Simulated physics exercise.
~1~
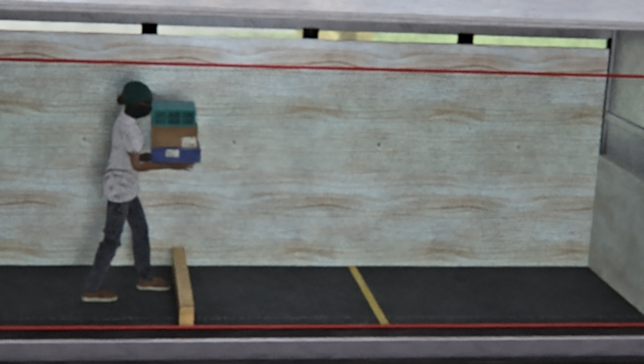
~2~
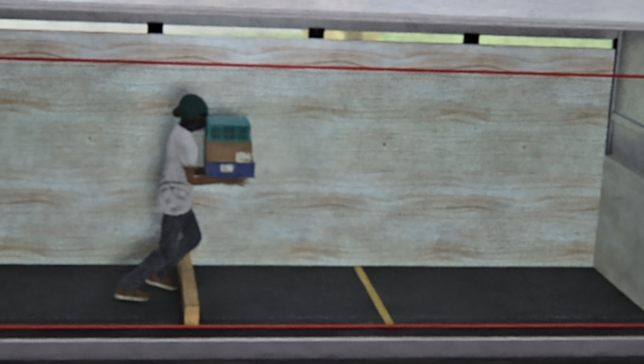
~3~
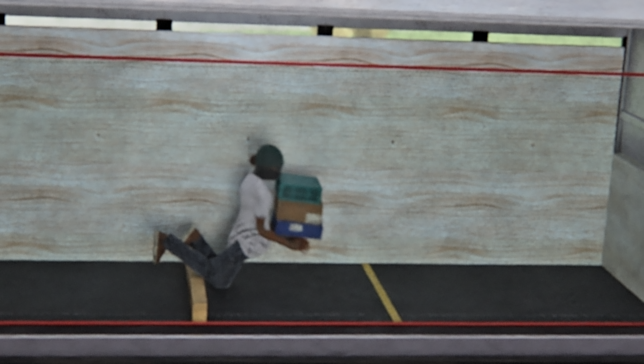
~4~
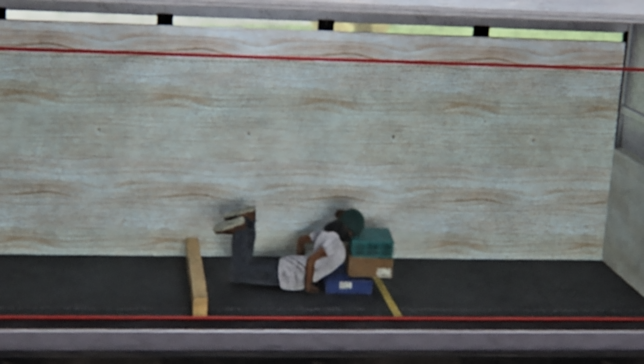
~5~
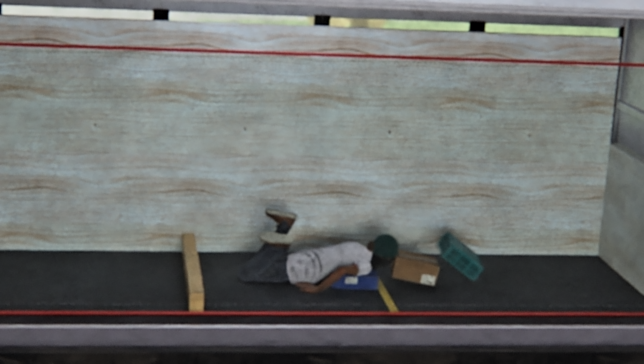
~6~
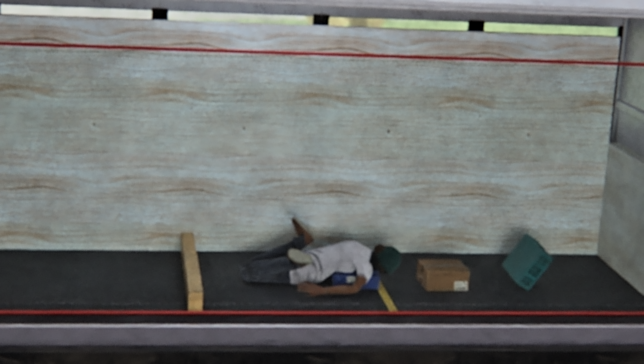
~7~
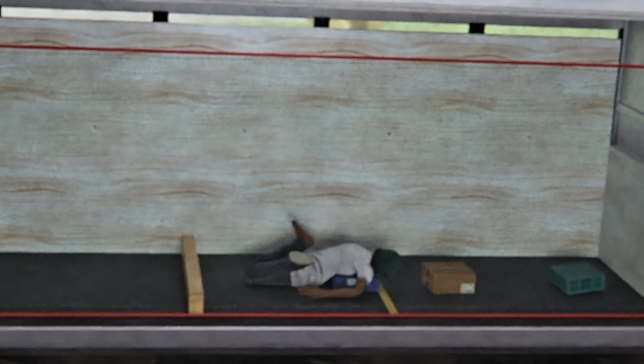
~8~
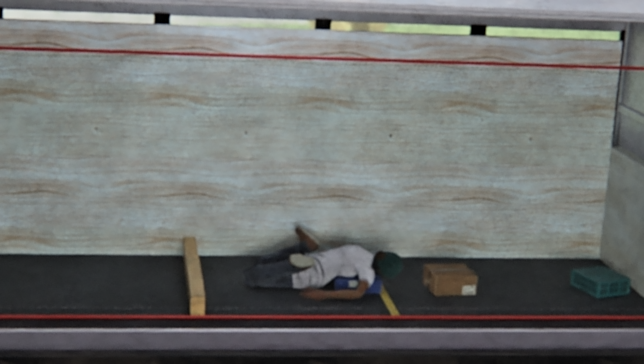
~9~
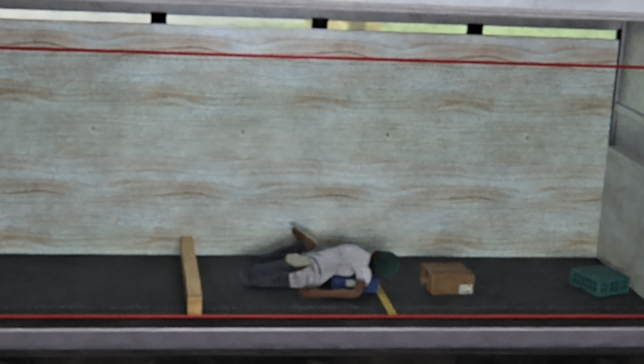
The footage shows a person in a green cap carrying stacked teal, brown and blue containers rightward, tripping over a low rail and falling flat. The teal crate tumbles farthest right, the brown carton slides past the yellow line, and the blue one stays short beneath the motionless person.
